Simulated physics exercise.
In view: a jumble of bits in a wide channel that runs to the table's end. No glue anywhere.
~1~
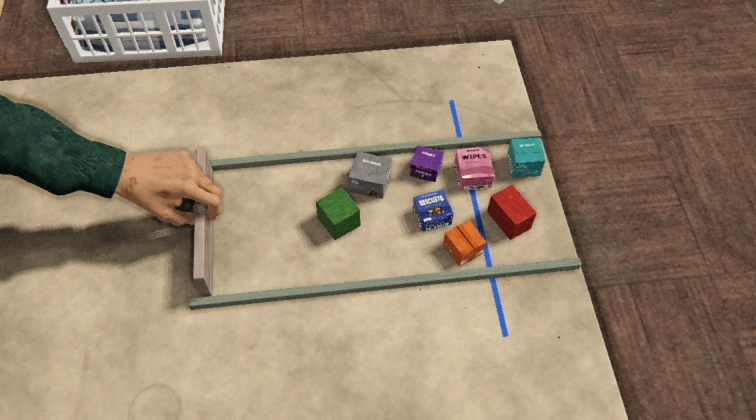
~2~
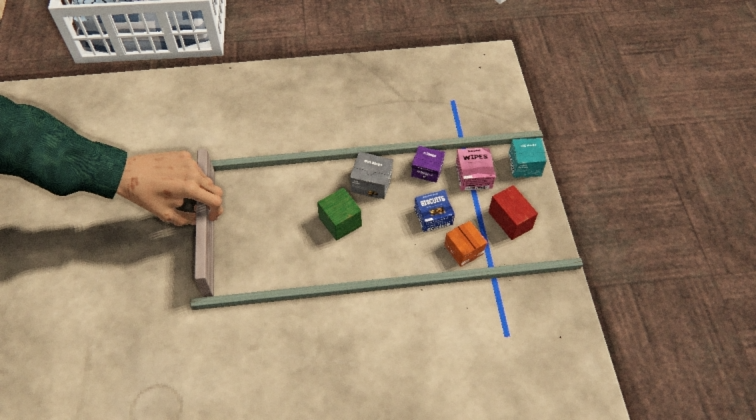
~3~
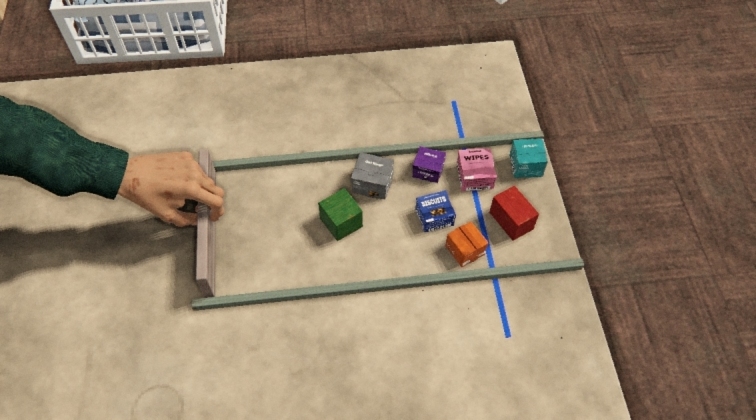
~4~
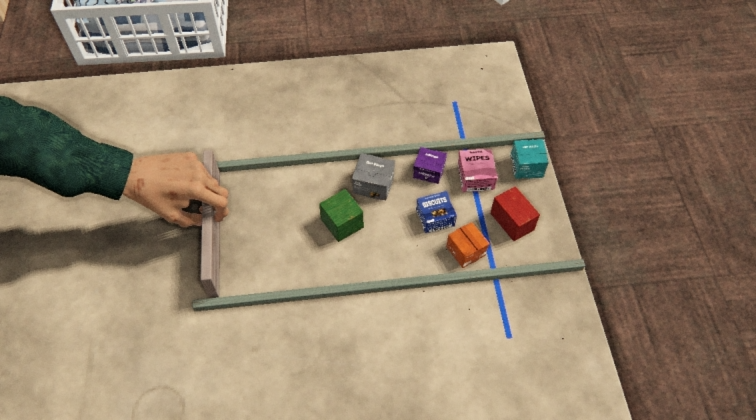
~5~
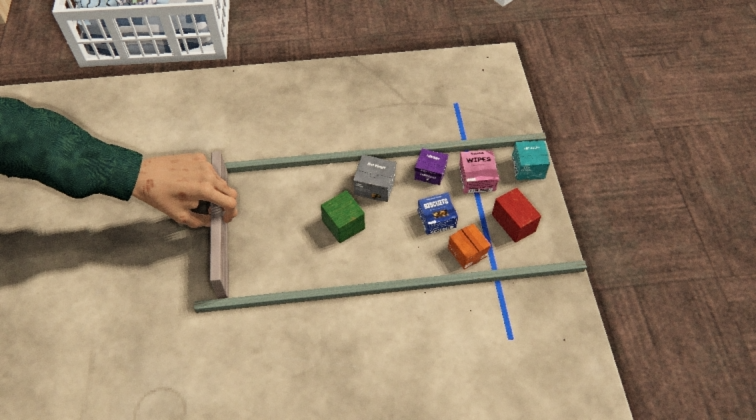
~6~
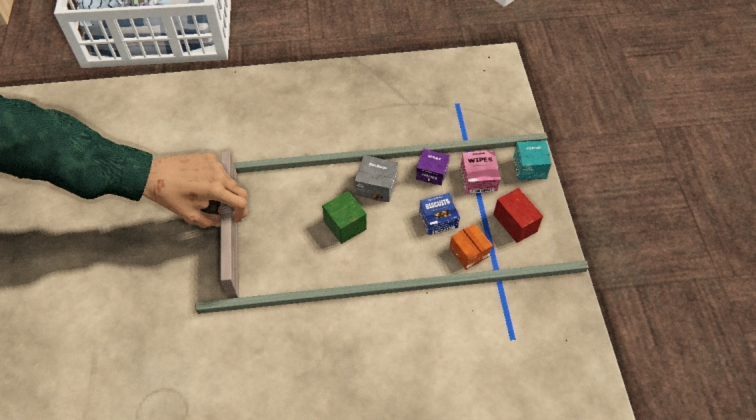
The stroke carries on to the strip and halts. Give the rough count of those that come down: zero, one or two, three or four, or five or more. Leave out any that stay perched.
Here the number that fall off is one or two.
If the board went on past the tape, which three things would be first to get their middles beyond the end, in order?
The order is the turquoise box, the pink box, the red block.
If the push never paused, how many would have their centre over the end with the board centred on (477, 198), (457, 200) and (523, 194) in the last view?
The counts: 1, 1 and 5.
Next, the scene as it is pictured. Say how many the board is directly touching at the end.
That makes 3.
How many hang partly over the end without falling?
It comes to 2.
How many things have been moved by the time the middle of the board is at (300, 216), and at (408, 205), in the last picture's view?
First 0, then 5.
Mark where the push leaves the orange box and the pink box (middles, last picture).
The orange box at (508, 248), the pink box at (554, 166).
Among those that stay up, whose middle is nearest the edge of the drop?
The pink box ends nearest.
A little later, none off yet; turquoise box at rest near (532, 161); red block at rest near (518, 215); pink box at rest near (480, 172).
Next, none off yet; turquoise box at rest near (532, 161); red block at rest near (518, 215); pink box at rest near (483, 172).
When it is over, the number that fall off is one or two; down, turquoise box.
